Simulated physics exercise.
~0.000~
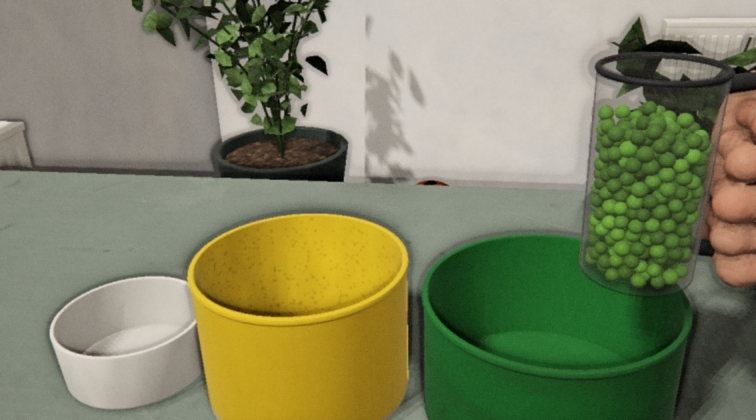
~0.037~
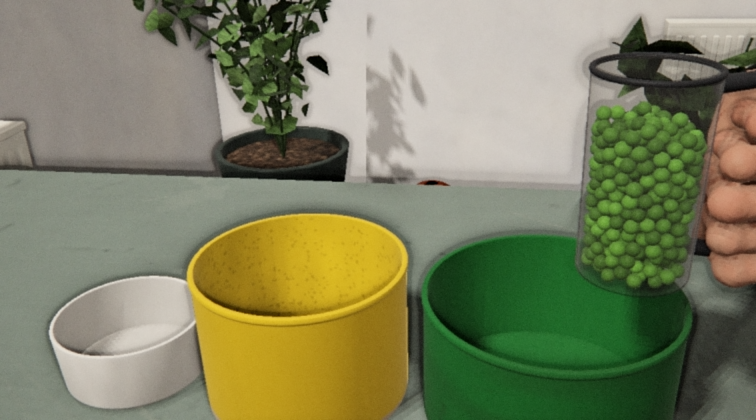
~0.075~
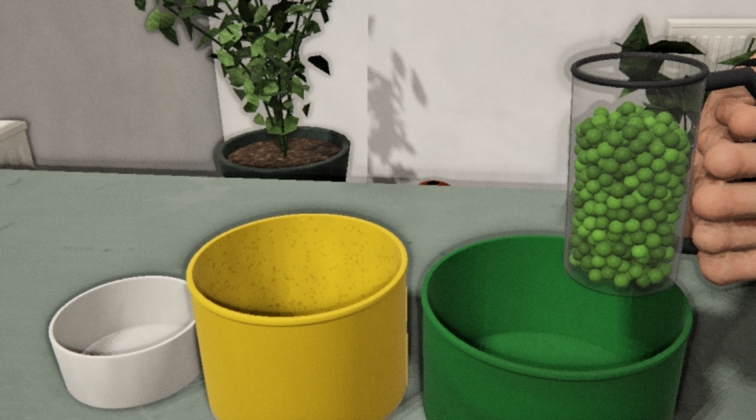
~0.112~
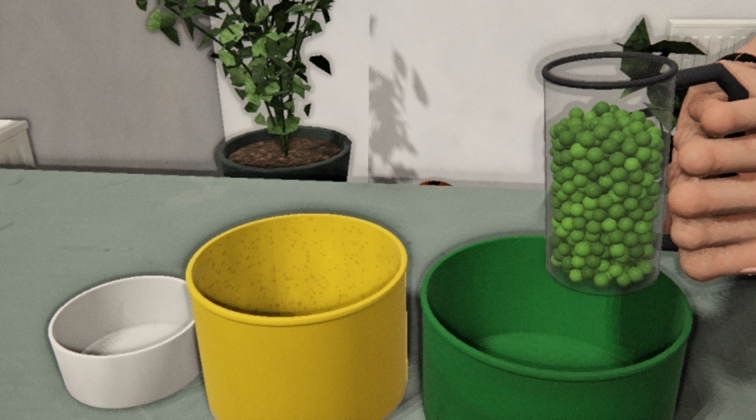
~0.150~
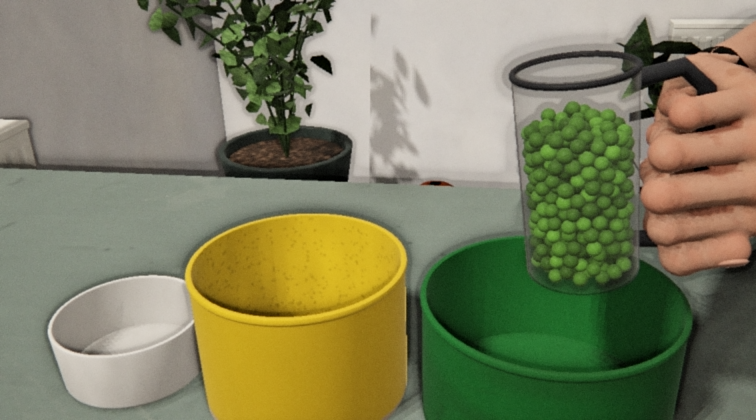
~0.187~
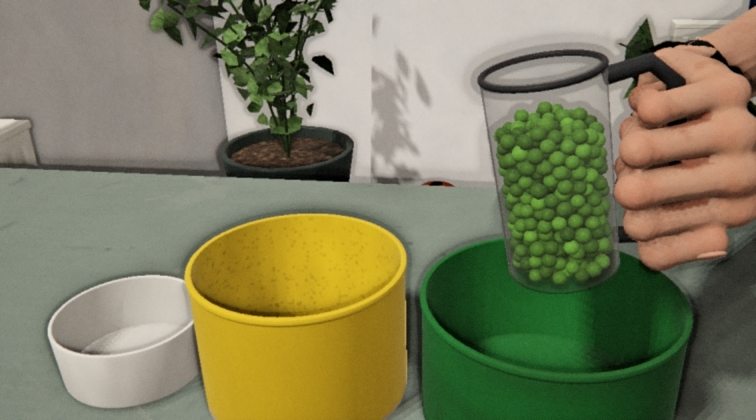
A clear cup filled with small green peas, held by a hand at the right, starts upright above the right side of a green pot. The hand moves it slowly left over the pot, past which sit a yellow pot and a white dish, and the cup leans slightly to the left.
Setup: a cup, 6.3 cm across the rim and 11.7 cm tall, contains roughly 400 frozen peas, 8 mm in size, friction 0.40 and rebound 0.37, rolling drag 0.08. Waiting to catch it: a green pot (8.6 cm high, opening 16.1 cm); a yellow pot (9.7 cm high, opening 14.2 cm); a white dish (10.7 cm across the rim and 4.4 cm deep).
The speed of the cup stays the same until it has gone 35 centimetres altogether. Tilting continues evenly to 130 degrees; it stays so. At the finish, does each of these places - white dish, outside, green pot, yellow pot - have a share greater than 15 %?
White dish not greater, outside greater, green pot not greater, yellow pot not greater.
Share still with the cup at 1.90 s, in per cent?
Roughly 0 per cent.
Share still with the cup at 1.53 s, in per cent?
Roughly 70 per cent remains.
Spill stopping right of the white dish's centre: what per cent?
Share of spill: Approx. 0 %.
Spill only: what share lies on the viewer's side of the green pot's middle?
About 70 per cent.
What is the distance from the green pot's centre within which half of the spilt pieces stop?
Roughly 46 cm from the centre.
After 0.70 s, tilt 51 degrees; cup 100 %; middle of all pieces near (248, 174).
After 1.13 s, tilt 85 degrees; cup 95 %, in the air 5 %; middle of all pieces near (73, 166).
After 1.53 s, tilt 117 degrees; cup 70 %, outside 15 %, in the air 10 %; middle of all pieces near (46, 218).
Then, at 1.90 s, tilt 130 degrees; outside 95 %, in the air 5 %.
By 2.9 s all is still; yellow pot 0 %, white dish 0 %, cup 0 %, green pot 0 %, outside 100 %.
